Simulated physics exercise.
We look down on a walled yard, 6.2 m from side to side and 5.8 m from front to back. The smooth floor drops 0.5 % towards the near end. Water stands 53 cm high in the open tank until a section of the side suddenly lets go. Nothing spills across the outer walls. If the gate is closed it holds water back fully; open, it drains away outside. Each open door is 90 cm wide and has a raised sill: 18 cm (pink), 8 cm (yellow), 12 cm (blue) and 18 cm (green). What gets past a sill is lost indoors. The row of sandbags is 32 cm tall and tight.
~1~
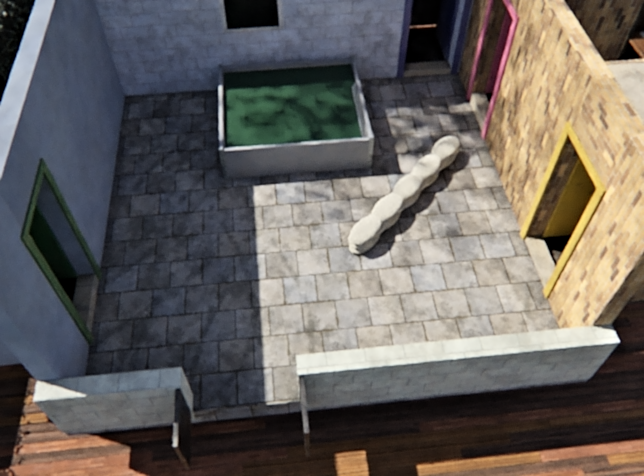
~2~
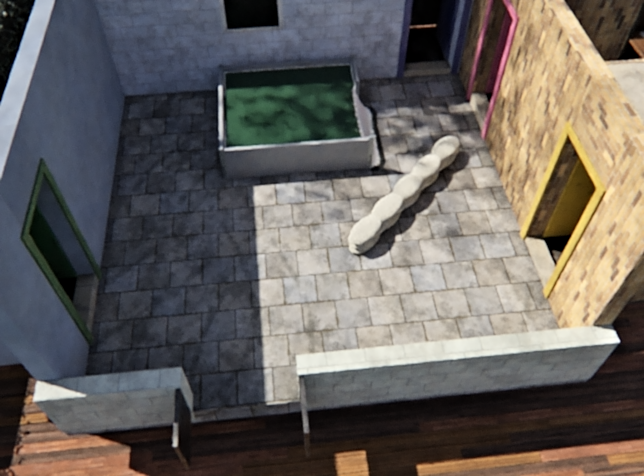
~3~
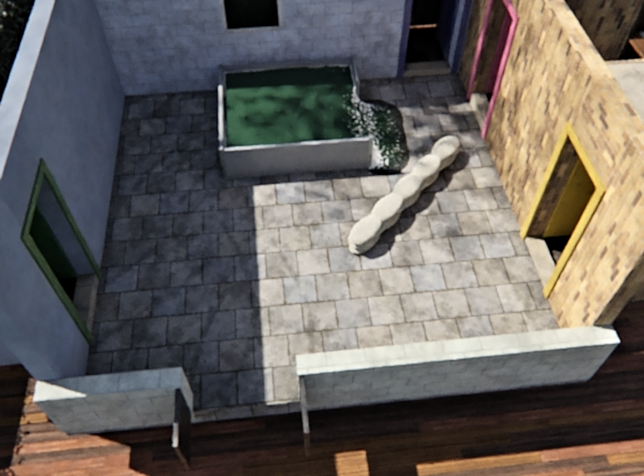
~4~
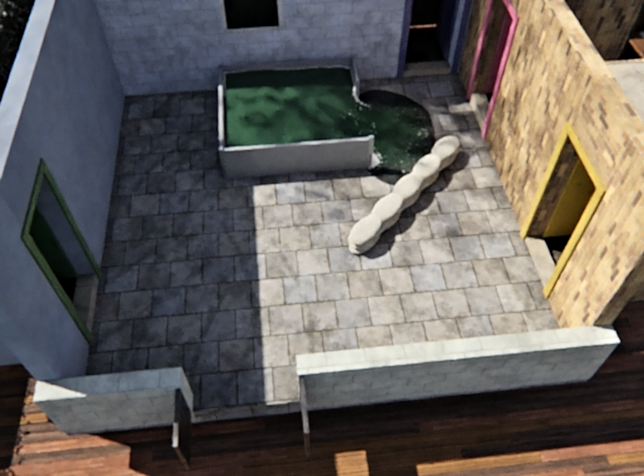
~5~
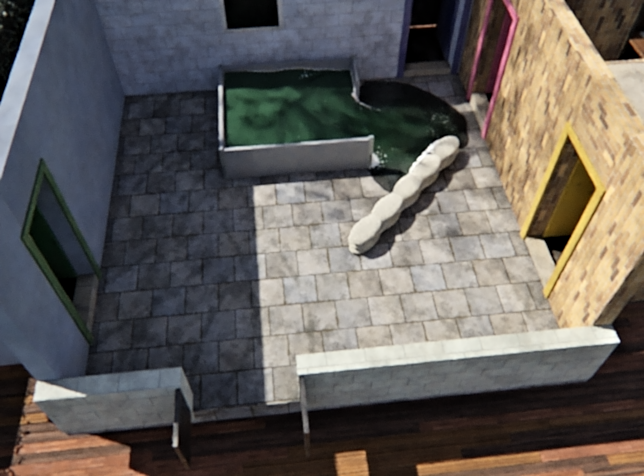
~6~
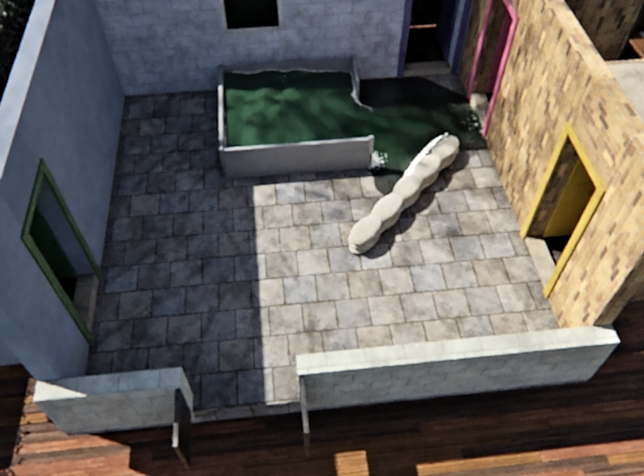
Green water pours from the right side of a tank and spreads across the paving.
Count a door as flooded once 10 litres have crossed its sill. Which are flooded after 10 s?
Door by door: At the pink door it passes the limit; at the yellow door it does not reach the limit; at the blue door it goes over the limit; at the green door it keeps below the limit.
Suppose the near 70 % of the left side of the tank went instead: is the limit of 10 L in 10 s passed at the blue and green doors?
Then: Blue not over, green not over.
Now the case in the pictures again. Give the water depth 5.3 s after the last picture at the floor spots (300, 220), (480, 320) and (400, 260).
Roughly 2, 4 and 2 cm, in turn.
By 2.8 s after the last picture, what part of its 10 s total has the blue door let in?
About 60 per cent.
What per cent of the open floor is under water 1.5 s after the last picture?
Some 30 per cent of it.
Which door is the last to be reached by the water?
Last comes the green one.
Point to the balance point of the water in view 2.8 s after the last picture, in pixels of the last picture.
At about (359, 138).
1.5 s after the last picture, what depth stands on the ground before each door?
In cm: Pink 35, yellow 1, blue 23, green 0.
Then, 0.7 s after the last picture water covers 15 % of the floor and is deepest (40 cm) near (427, 162); pink door 35 cm at the sill, 36 L in, yellow door not reached, blue door 8 cm at the sill, 0 L in, green door not reached.
Then, 1.5 s after the last picture water covers 30 % of the floor and is deepest (47 cm) near (459, 75); pink door 35 cm at the sill, 113 L in, yellow door 1 cm at the sill, 0 L in, blue door 23 cm at the sill, 15 L in, green door not reached.
Then, 2.8 s after the last picture water covers 55 % of the floor and is deepest (28 cm) near (459, 75); pink door 25 cm at the sill, 195 L in, yellow door 2 cm at the sill, 0 L in, blue door 25 cm at the sill, 113 L in, green door not reached.
Then, 5.3 s after the last picture water covers 85 % of the floor and is deepest (18 cm) near (461, 81); pink door 16 cm at the sill, 213 L in, yellow door 2 cm at the sill, 0 L in, blue door 16 cm at the sill, 182 L in, green door 5 cm at the sill, 0 L in.
Then, 9.3 s after the last picture water covers 95 % of the floor and is deepest (13 cm) near (435, 154); pink door 9 cm at the sill, 214 L in, yellow door 3 cm at the sill, 0 L in, blue door 9 cm at the sill, 192 L in, green door 8 cm at the sill, 0 L in.
